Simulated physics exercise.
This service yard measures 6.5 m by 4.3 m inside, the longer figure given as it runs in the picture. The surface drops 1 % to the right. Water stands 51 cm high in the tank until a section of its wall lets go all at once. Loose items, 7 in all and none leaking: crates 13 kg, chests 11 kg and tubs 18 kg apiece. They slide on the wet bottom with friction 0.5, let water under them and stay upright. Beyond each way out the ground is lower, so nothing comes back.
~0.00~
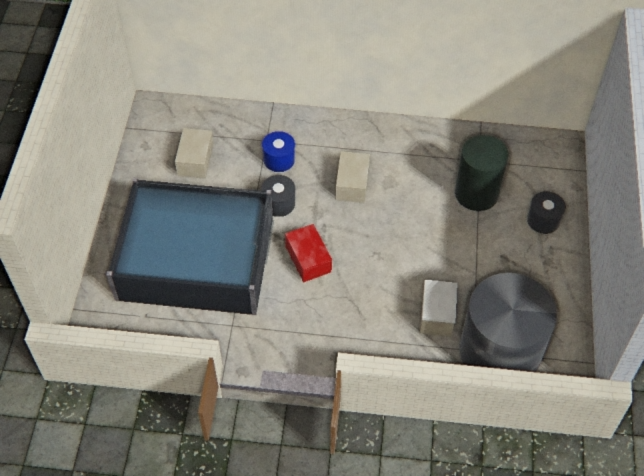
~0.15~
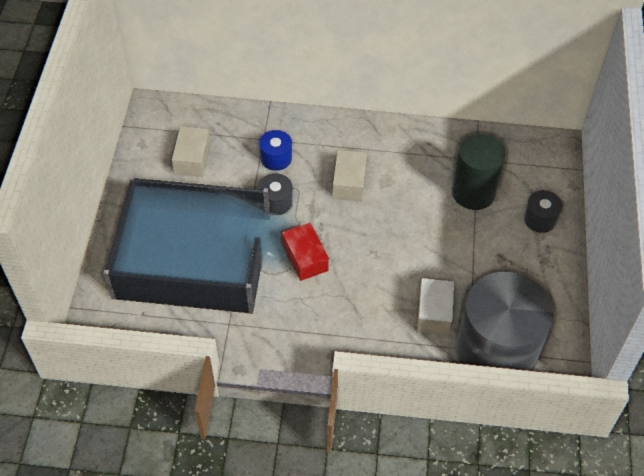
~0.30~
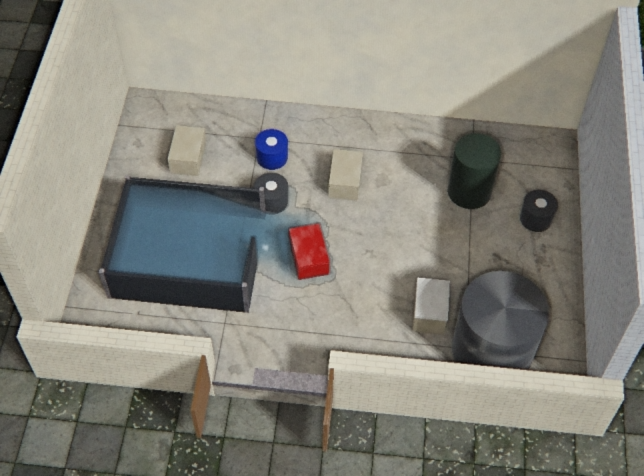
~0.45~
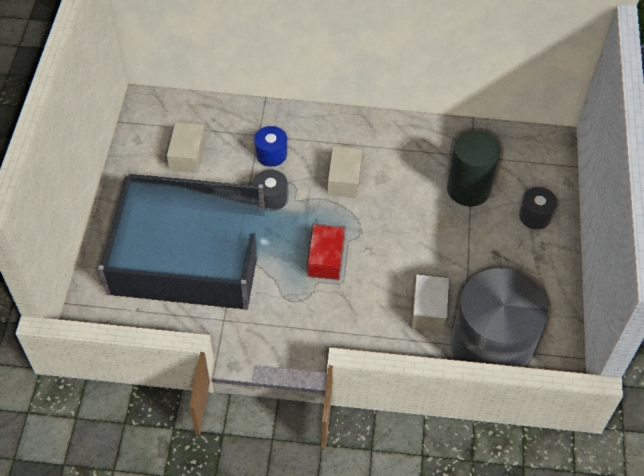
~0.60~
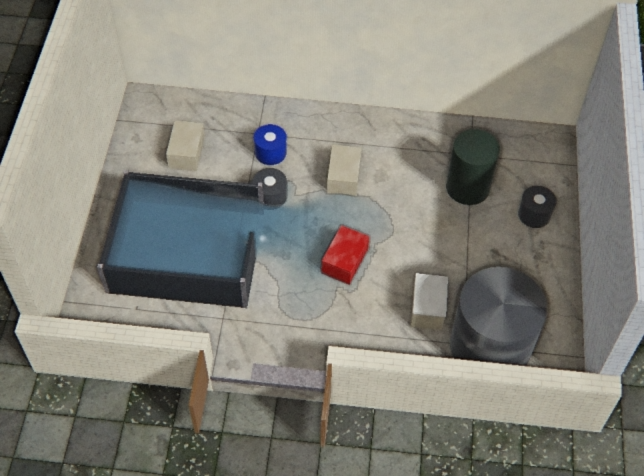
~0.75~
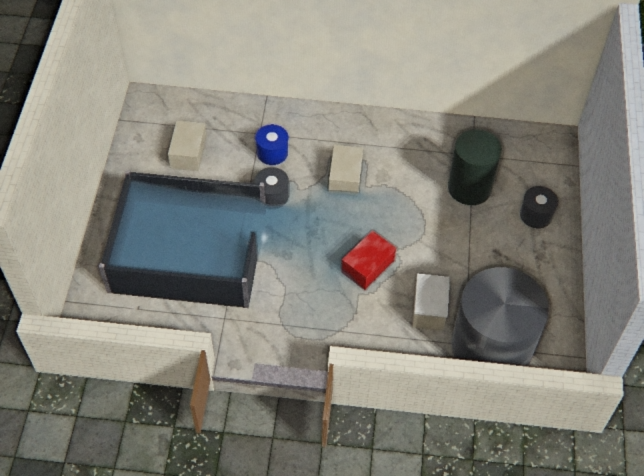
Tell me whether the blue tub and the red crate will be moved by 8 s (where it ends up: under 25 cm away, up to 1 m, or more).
The blue tub holds its place, the red crate gets carried off.
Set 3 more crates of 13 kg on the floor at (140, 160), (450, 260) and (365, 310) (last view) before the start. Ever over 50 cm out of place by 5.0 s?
In turn: Under, past it, past it.
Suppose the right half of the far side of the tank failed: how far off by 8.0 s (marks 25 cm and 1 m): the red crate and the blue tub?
In that case the red crate stays put, the blue tub ends far away.
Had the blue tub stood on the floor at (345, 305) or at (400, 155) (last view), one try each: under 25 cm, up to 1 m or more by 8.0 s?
In turn: It stays put; it barely shifts.
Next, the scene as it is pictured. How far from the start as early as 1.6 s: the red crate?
Roughly 200 cm by then.
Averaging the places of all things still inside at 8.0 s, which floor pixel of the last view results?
At about (378, 200).
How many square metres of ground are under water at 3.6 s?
Some 18 m2.
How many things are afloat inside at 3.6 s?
1 of them.
After 1.6 s the blue tub is near (272, 137), 0.0 m from its start, aground; the red crate is near (456, 270), 2.0 m from its start, aground; 0 of 7 are out; 0 afloat.
After 3.6 s the blue tub is near (272, 137), 0.0 m from its start, aground; the red crate is near (552, 293), 3.2 m from its start, aground; 0 of 7 are out; 1 afloat.
After 5.6 s the blue tub is near (272, 137), 0.0 m from its start, aground; the red crate is near (553, 303), 3.2 m from its start, afloat; 0 of 7 are out; 2 afloat.
After 8.0 s the blue tub is near (272, 137), 0.0 m from its start, aground; the red crate is near (470, 259), 2.2 m from its start, afloat; 0 of 7 are out; 2 afloat.
